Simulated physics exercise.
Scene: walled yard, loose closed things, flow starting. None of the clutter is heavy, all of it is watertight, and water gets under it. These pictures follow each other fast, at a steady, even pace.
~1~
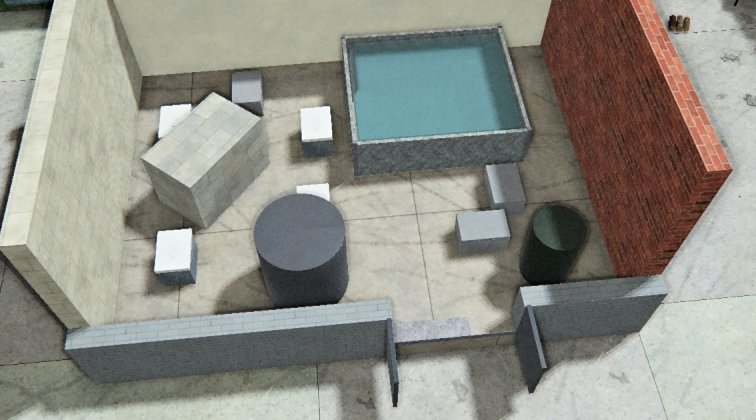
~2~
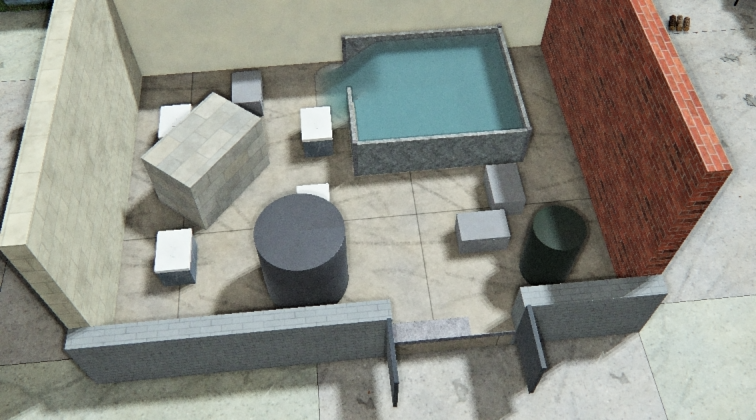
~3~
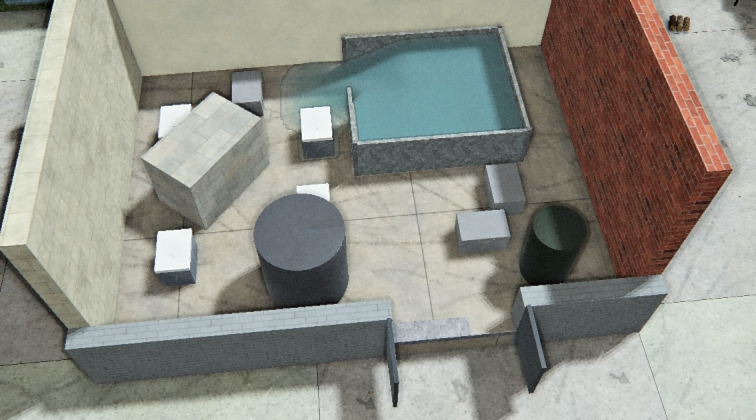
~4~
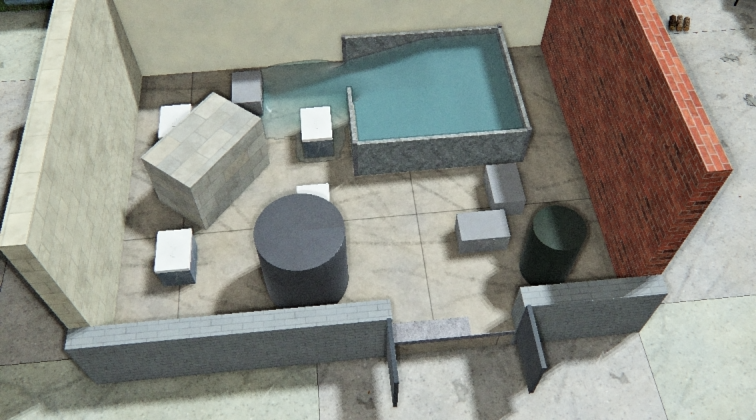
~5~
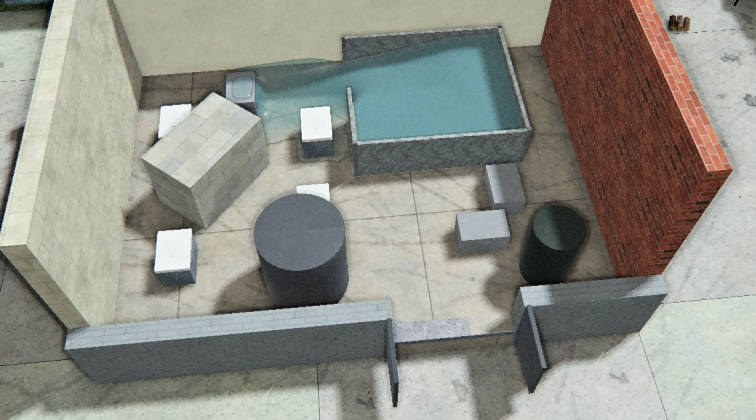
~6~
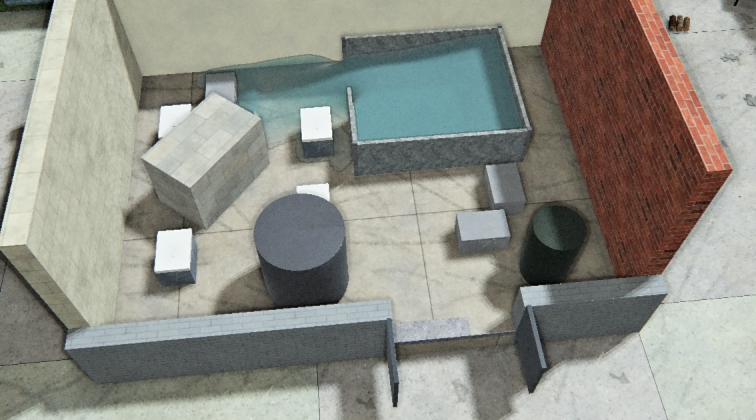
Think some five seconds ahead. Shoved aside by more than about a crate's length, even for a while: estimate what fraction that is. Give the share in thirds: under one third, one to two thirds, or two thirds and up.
One to two thirds.
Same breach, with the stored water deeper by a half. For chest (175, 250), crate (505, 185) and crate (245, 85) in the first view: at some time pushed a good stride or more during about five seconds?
In the order you named them: Went past the threshold, stayed within the threshold, went past the threshold.
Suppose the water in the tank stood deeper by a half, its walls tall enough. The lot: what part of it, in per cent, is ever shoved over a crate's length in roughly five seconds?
Something like 60 in a hundred of them.
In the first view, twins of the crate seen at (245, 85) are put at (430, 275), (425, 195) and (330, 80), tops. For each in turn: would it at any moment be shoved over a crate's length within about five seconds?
One by one: Hardly budges; hardly budges; knocked well away.
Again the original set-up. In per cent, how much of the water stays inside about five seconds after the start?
It comes out at 100 parts in a hundred.
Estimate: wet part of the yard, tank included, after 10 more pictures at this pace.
It comes to some 40 in a hundred.
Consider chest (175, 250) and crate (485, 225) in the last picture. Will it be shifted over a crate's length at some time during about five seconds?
The first one covered that distance and the second one stopped shy.
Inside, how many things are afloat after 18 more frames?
Well, I'd say 2.
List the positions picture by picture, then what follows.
The first frame shows a crate at (246, 87) rests on the ground; a chest at (175, 120), on the bottom; 0 of 7 have shifted.
The second frame shows a crate at (246, 87) rests on the ground; a chest at (175, 120), on the bottom; 0 of 7 have shifted.
The third frame shows a crate at (246, 87), on the bottom; a chest at (175, 120) rests on the ground; 0 of 7 have shifted.
The fourth frame shows a crate at (246, 87) rests on the ground; a chest at (175, 120) rests on the ground; 0 of 7 have shifted.
The fifth frame shows a crate at (240, 87), on the bottom, close to its start; a chest at (175, 120), on the bottom; 1 of 7 have shifted.
The sixth frame shows a crate at (220, 89), on the bottom, a stride from its start; a chest at (175, 120) rests on the ground; 1 of 7 have shifted.
A moment on, 1 of 7 are well off their spots; 0 afloat.
Next, 2 of 7 are well off their spots; 2 afloat.
Later, 2 of 7 are well off their spots; 2 afloat.
In the end, 3 of 7 are well off their spots, and 3 have been at some point; 2 afloat.
